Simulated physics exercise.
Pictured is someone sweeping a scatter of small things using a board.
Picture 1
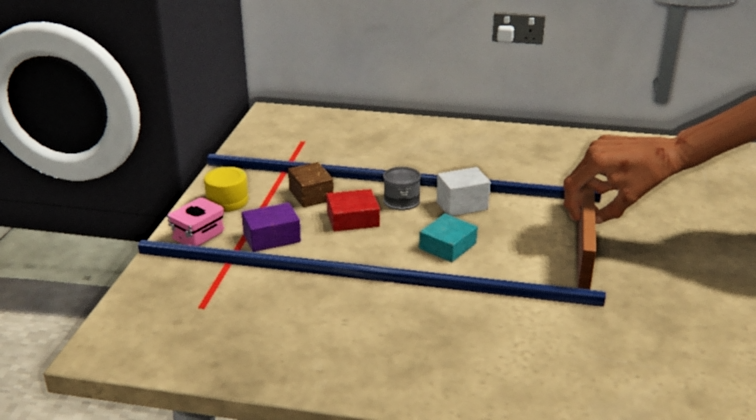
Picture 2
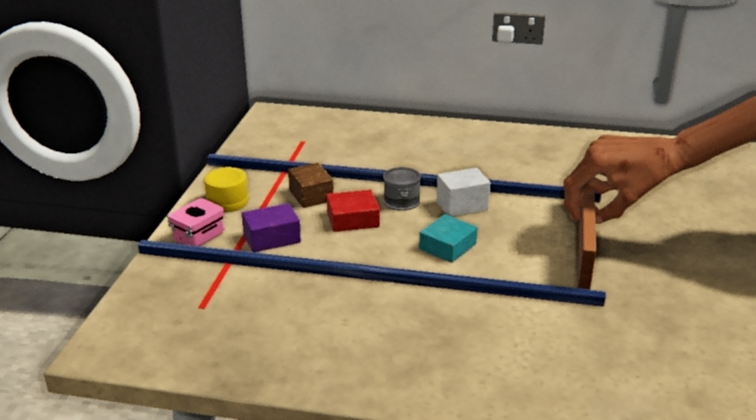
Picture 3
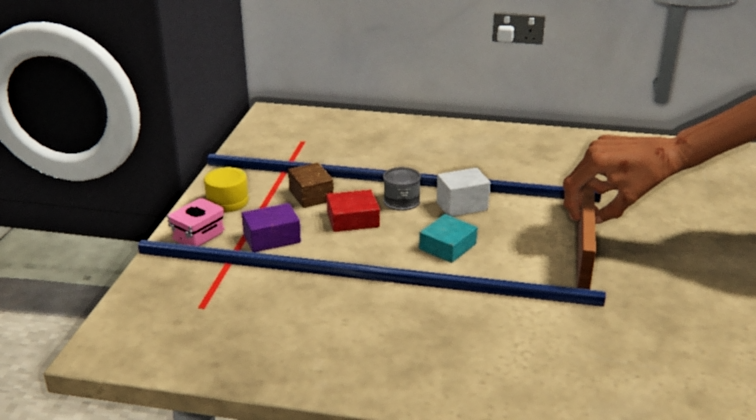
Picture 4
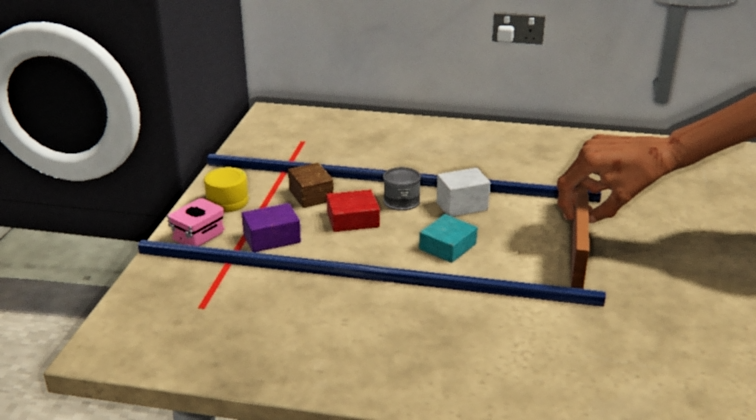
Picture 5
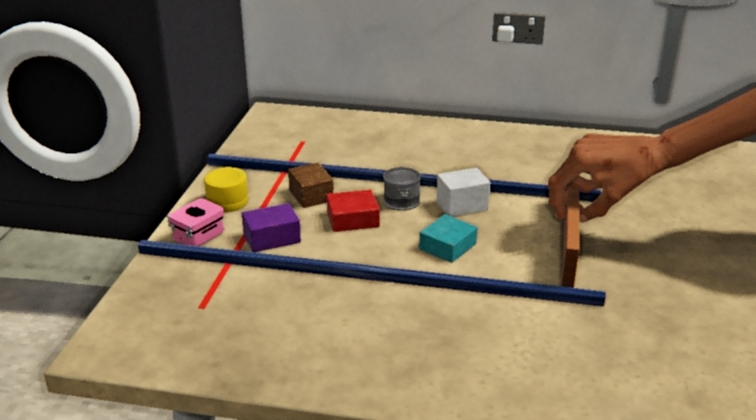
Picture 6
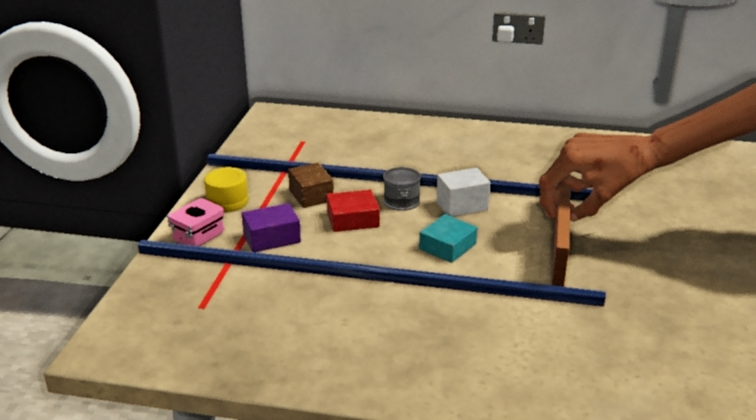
In the video, a hand holds an upright brown board between two blue rails on a table, to the right of scattered colourful blocks and tins, then slides it slightly left while the objects and red line stay still.
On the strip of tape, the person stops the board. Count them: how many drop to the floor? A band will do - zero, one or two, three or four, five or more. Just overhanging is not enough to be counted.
The push drops only one or a pair off the table.
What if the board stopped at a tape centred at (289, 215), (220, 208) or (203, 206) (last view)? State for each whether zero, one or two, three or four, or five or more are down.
Tape by tape, the falls would be: None, then five or over, then five or over.
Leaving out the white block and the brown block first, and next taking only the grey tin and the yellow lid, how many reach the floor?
The number fallen is 1, and in the other try 1.
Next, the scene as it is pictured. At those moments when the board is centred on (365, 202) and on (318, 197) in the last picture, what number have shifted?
At the first point the count is 5, at the second it's 8.
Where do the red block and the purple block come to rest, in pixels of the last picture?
The red block finishes at (243, 194); the purple block finishes at (186, 214).
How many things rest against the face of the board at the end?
The count is 3.
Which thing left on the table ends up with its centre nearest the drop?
Answer: The brown block.
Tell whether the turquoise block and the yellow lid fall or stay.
Result - turquoise block retained, yellow lid fallen.
Soon after, none off yet; pink case at rest near (198, 225); yellow lid at rest near (227, 190); purple block at rest near (271, 227).
In the end, the number that fall off is one or two; gone, yellow lid and pink case.
